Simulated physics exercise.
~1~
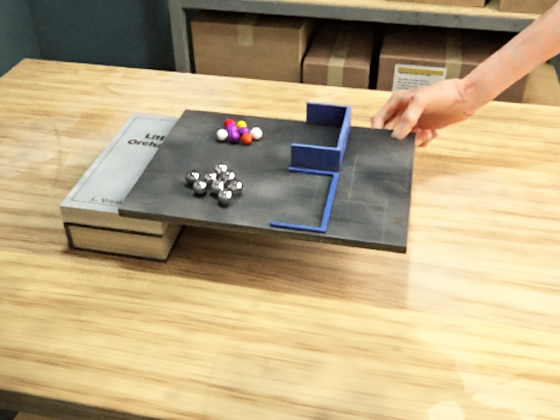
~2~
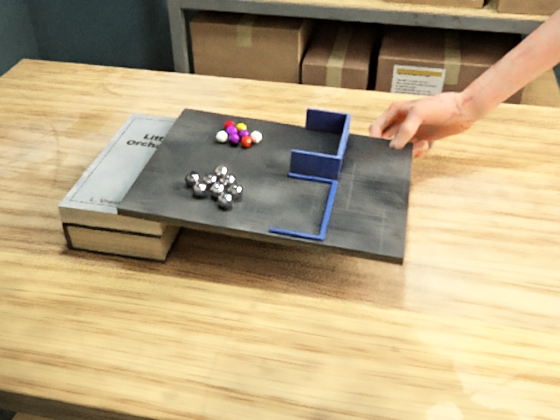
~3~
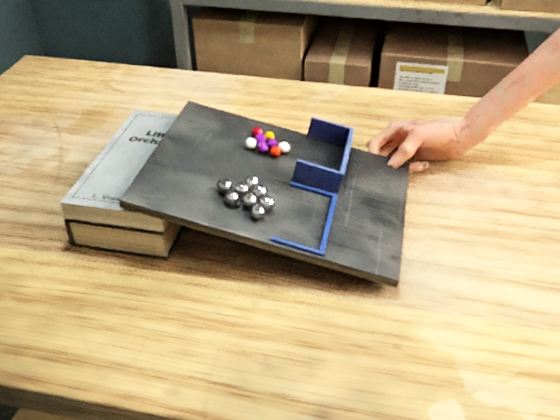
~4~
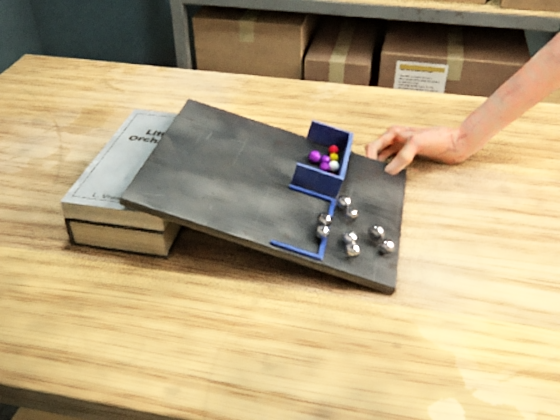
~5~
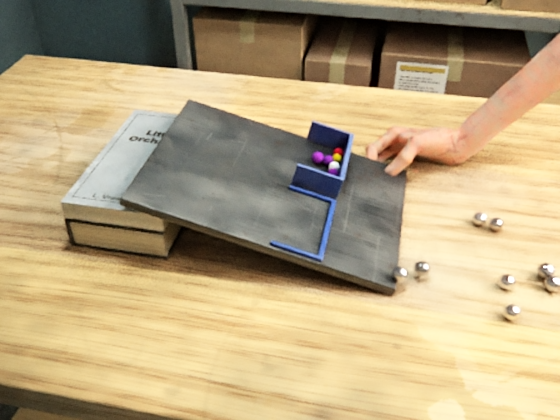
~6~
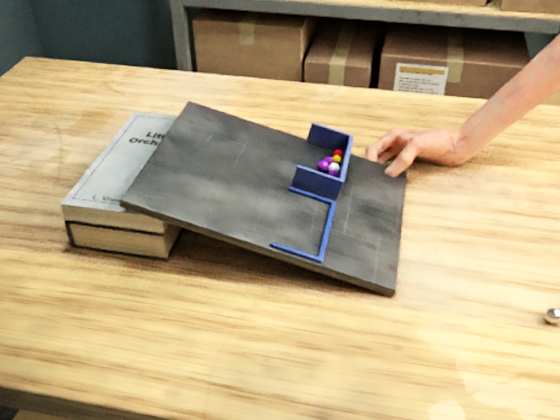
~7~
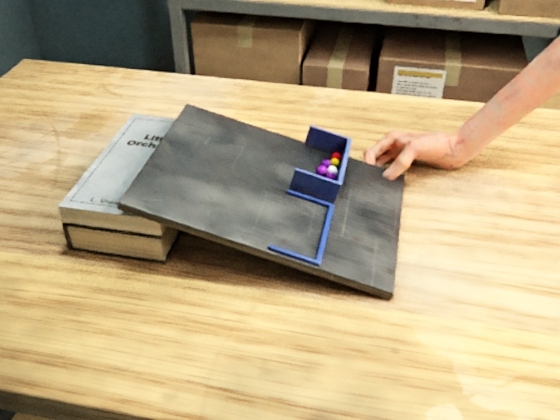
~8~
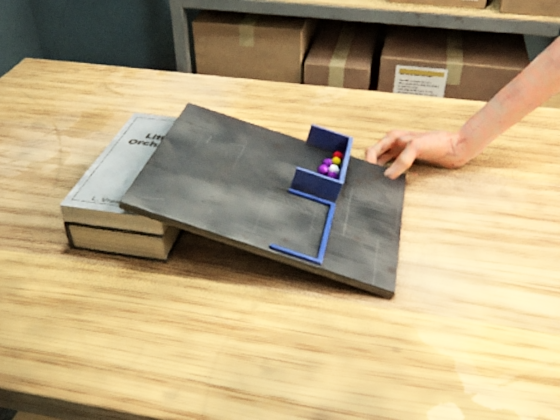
The footage shows a hand lowering the right end of a dark board propped on books, sending silver balls rolling past a low blue strip and off across the table, while small colourful balls roll into a taller blue barrier and stay gathered there on the tilted board.
